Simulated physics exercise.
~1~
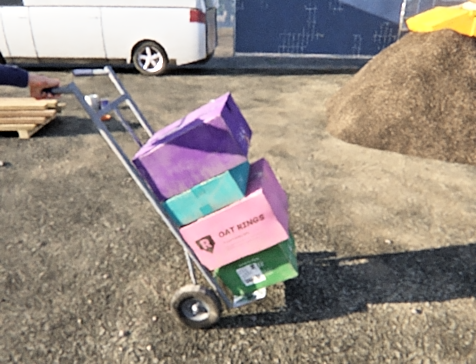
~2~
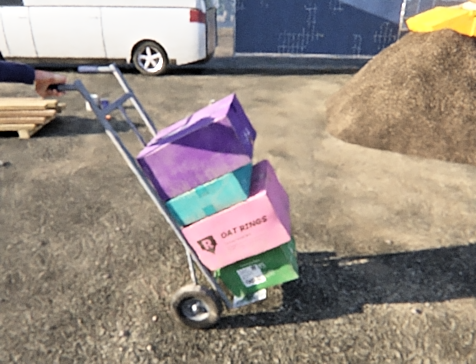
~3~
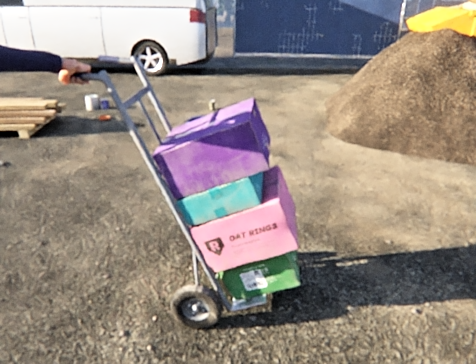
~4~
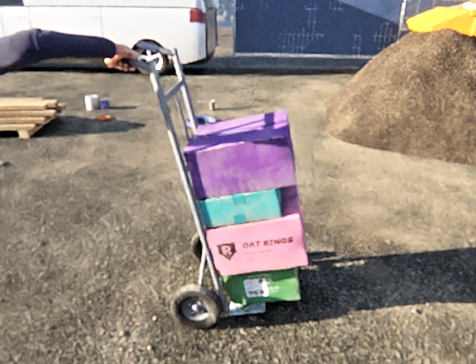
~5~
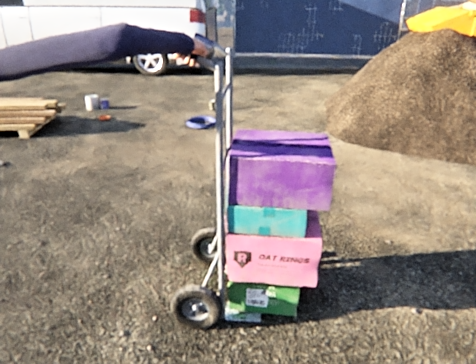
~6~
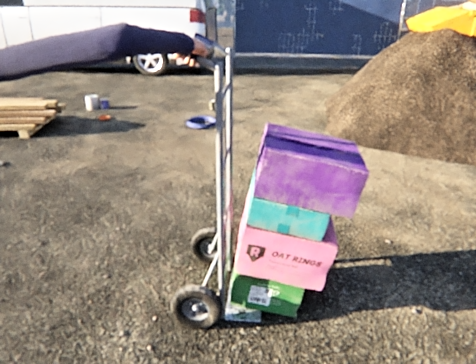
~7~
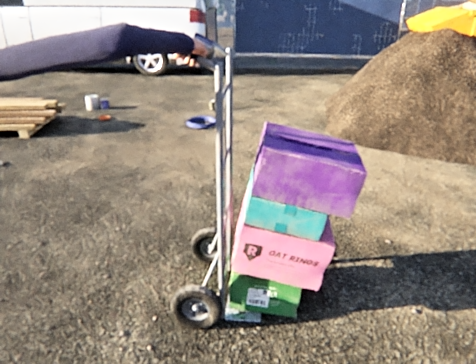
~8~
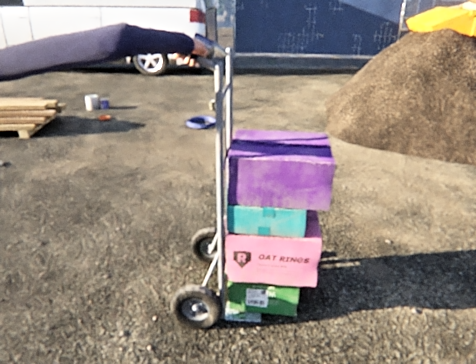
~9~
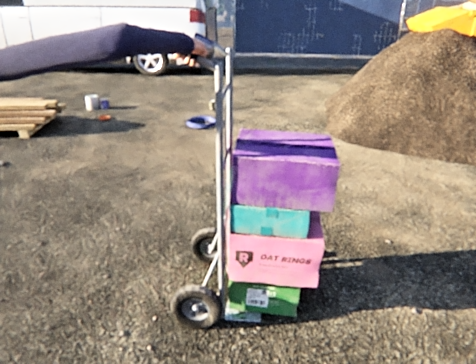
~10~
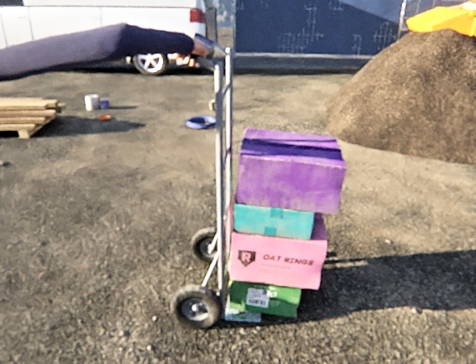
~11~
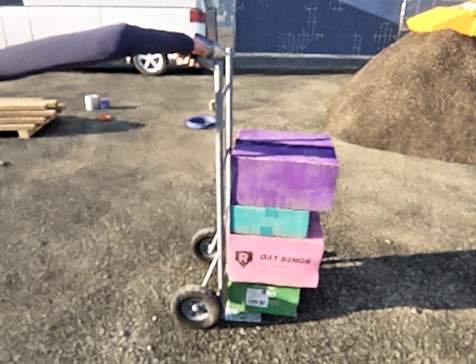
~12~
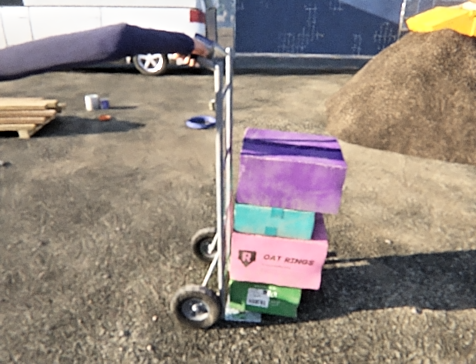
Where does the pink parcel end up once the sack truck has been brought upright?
It is still in its place on the truck, between the green parcel and the turquoise box, after leaning out to the right and rocking back.
A sack truck is tipped upright by hand, and its four boxes rock but stay stacked.
